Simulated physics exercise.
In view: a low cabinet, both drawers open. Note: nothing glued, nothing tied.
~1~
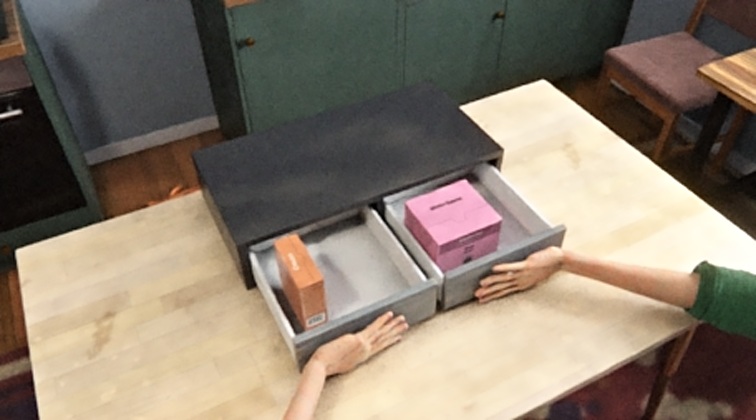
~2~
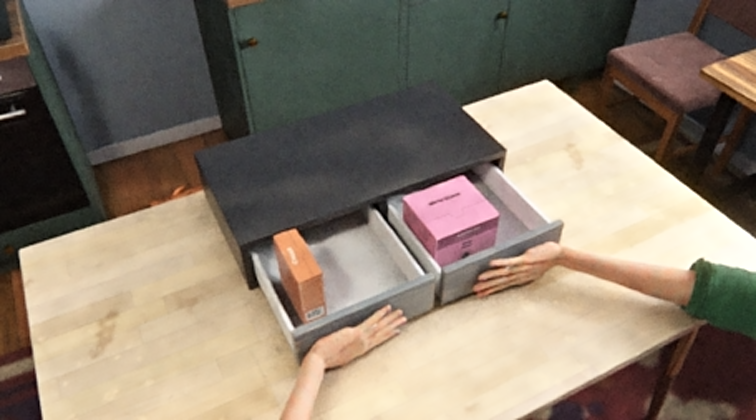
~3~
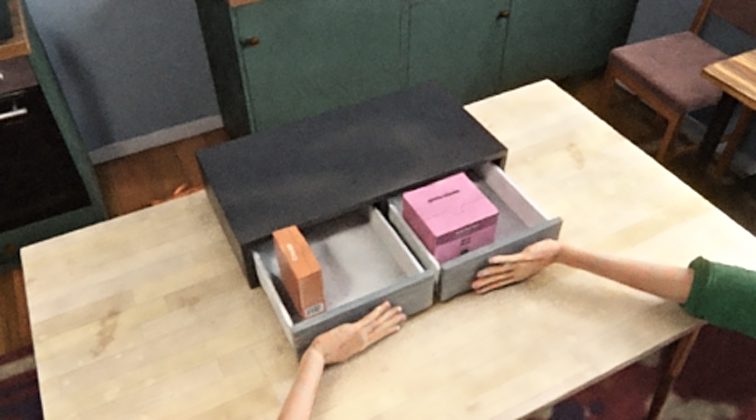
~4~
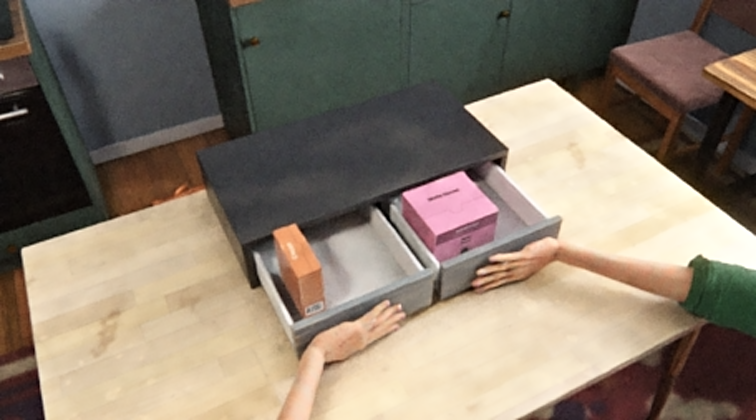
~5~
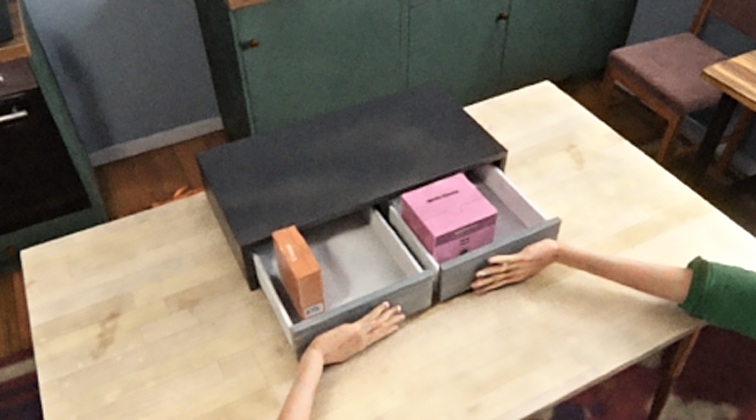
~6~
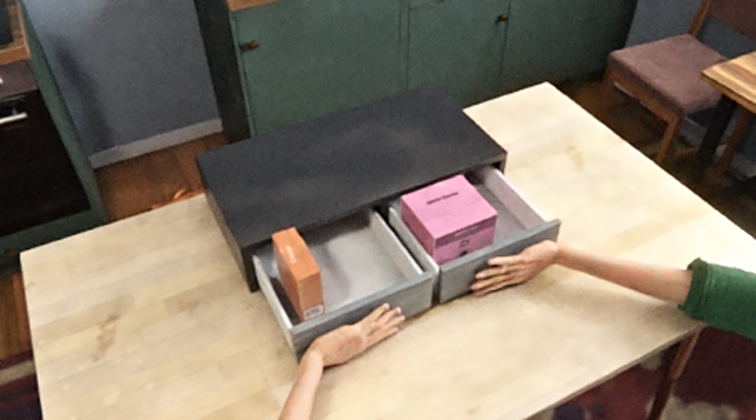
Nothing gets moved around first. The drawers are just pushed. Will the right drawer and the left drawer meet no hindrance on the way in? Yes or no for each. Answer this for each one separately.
Right drawer: No; left drawer: No.
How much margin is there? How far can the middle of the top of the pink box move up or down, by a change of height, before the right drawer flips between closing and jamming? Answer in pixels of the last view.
Move it down by around 8 pixels.
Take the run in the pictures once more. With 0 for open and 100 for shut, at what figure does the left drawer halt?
About 35 per cent.
Then, 0.24 s later than the last frame, right drawer starting in; left drawer starting in.
When it is over, the right drawer will not close; the left drawer will not close.
